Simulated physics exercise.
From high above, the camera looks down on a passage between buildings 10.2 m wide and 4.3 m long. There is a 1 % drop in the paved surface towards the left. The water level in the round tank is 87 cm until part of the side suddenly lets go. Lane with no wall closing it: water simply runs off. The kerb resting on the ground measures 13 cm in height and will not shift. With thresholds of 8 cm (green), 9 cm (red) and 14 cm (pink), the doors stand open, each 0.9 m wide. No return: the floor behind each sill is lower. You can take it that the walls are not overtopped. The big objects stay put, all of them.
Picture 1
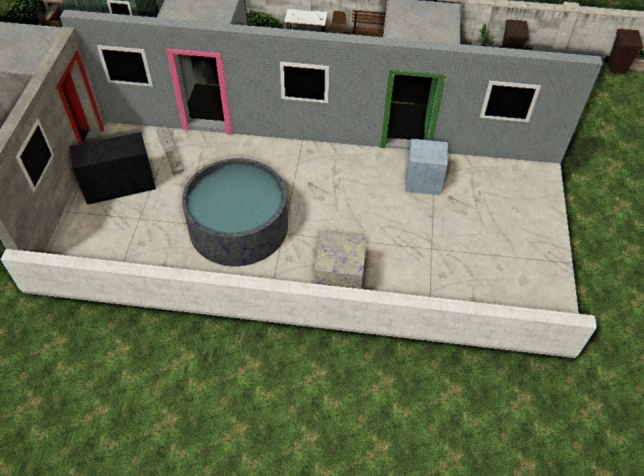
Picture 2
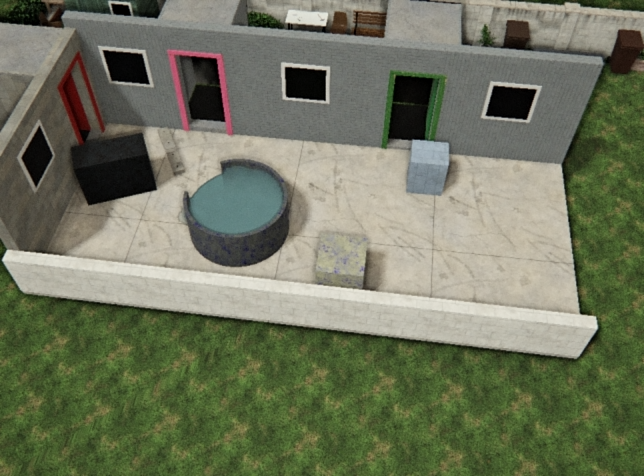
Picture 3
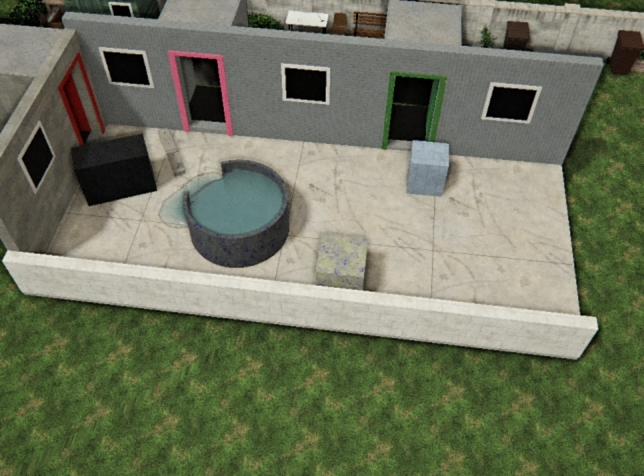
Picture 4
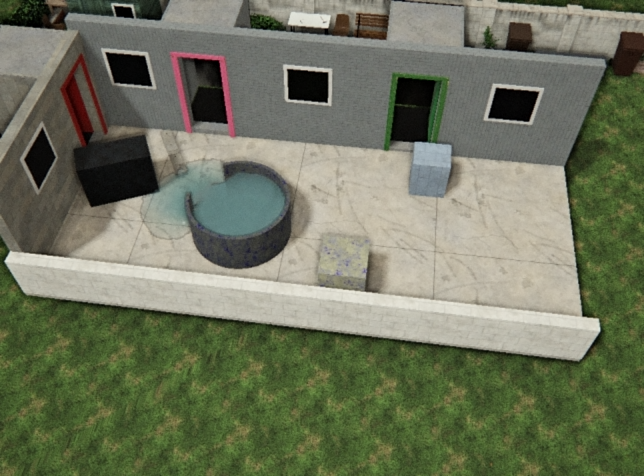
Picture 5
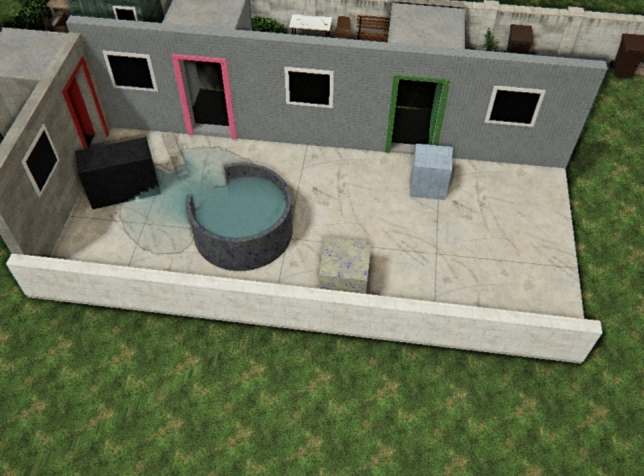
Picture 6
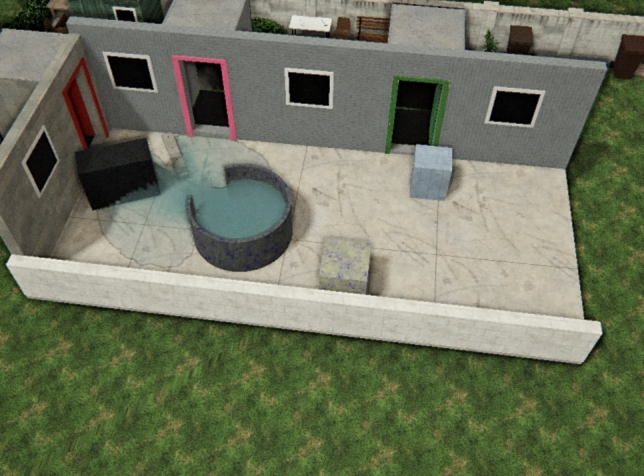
Walled courtyard beside a grey building, a round tank opening at its back left and water spreading across paving around a black block.
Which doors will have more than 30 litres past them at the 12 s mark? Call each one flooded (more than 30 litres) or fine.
Green door: Fine, red door: Flooded, pink door: Flooded.
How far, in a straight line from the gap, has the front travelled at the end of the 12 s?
That's near 7.4 m in a straight line.
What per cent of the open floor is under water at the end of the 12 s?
Near 85 per cent is wet.
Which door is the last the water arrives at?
Last door: Green.
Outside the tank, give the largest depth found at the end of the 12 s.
Max depth: About 12 centimetres.
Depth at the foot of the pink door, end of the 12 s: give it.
The depth there is around 7.0 cm.
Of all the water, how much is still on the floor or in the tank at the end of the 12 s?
That would be close to 82 per cent.
A moment later water covers 25 % of the floor and is deepest (46 cm) near (165, 193); green door not reached, red door 5 cm at the sill, 0 L in, pink door 28 cm at the sill, 16 L in.
Soon after water covers 25 % of the floor and is deepest (44 cm) near (112, 129); green door not reached, red door 24 cm at the sill, 34 L in, pink door 24 cm at the sill, 71 L in.
Next water covers 40 % of the floor and is deepest (30 cm) near (93, 186); green door not reached, red door 21 cm at the sill, 152 L in, pink door 19 cm at the sill, 110 L in.
Later on water covers 65 % of the floor and is deepest (19 cm) near (93, 186); green door 3 cm at the sill, 0 L in, red door 15 cm at the sill, 262 L in, pink door 10 cm at the sill, 138 L in.
At the end water covers 85 % of the floor and is deepest (12 cm) near (40, 280); green door 5 cm at the sill, 1 L in, red door 10 cm at the sill, 310 L in, pink door 7 cm at the sill, 139 L in.
